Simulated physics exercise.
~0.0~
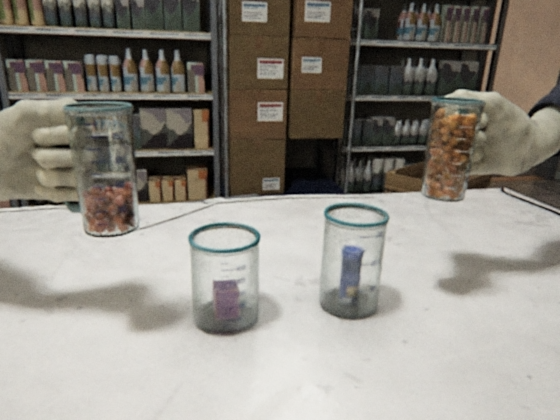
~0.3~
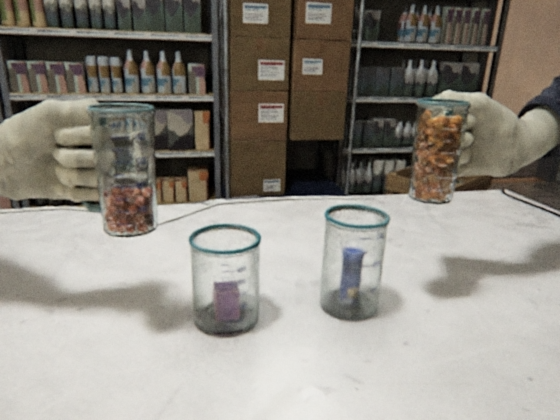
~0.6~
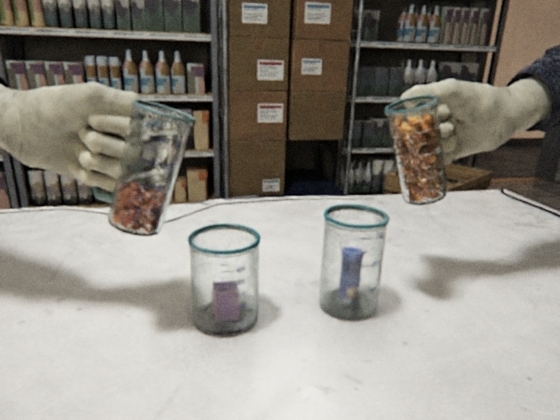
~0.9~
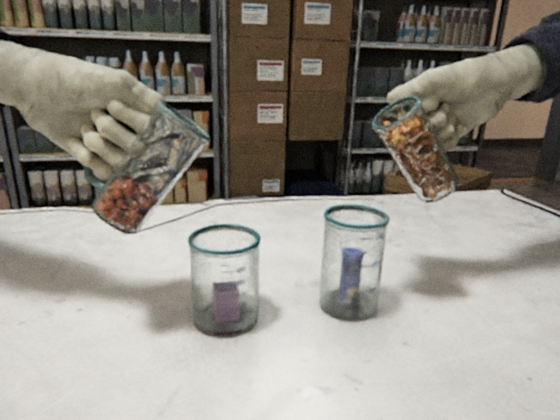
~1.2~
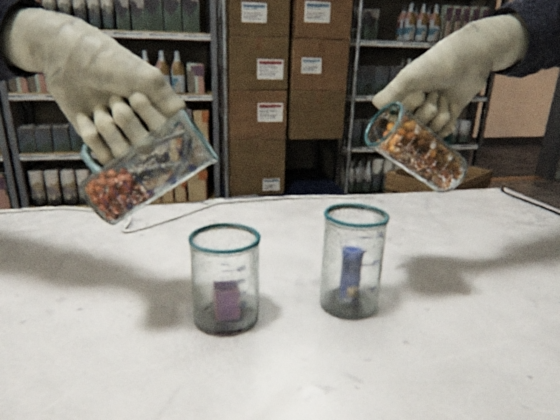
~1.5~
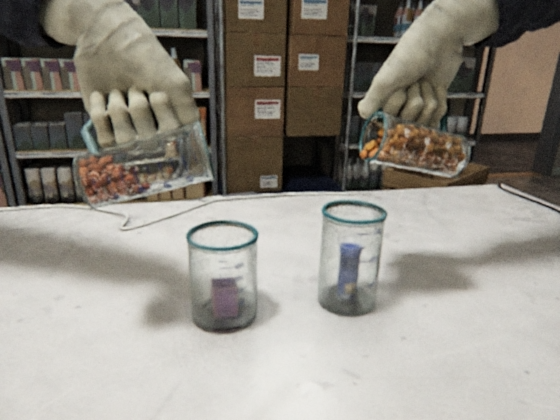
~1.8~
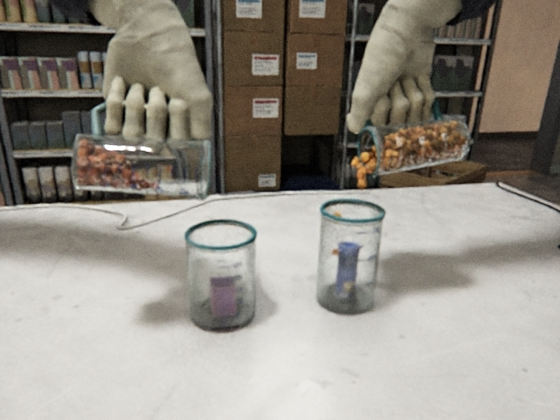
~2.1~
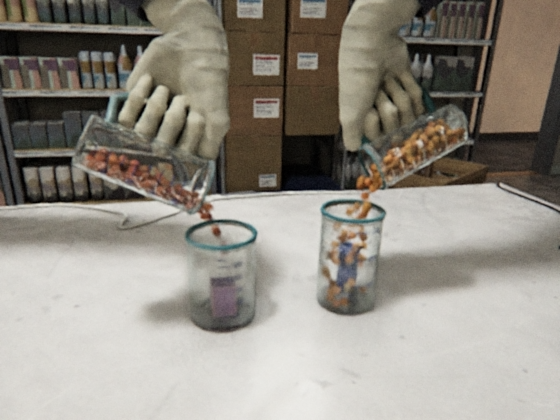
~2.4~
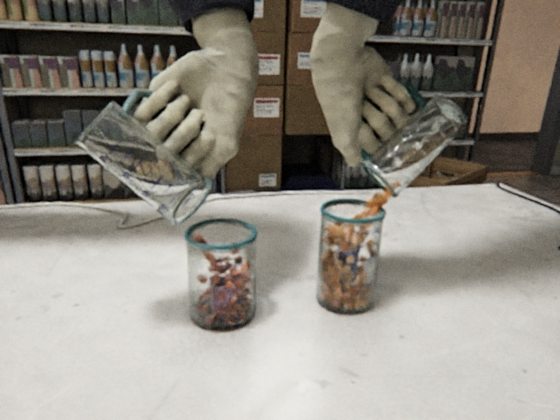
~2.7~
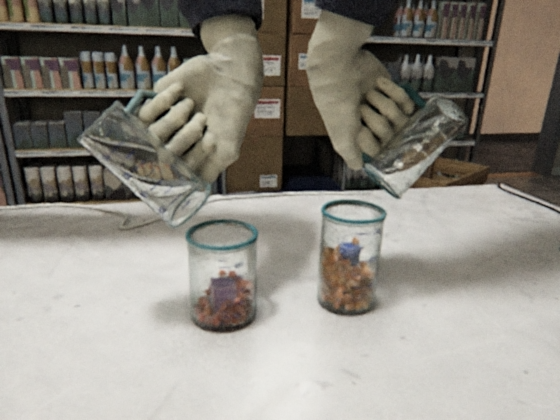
At first, two pale-gloved hands hold clear cups of reddish and orange-brown bits upright above a white table, with a purple block in the left beaker and a blue one in the right. The hands move inward and tilt the cups until they lie nearly on their sides. A few orange pieces reach the right cup's rim, then both loads tumble into the beakers. The left cup empties while the last bits leave the right one. Finally, both emptied cups stay tipped, and each block still shows above the pieces heaped around it.
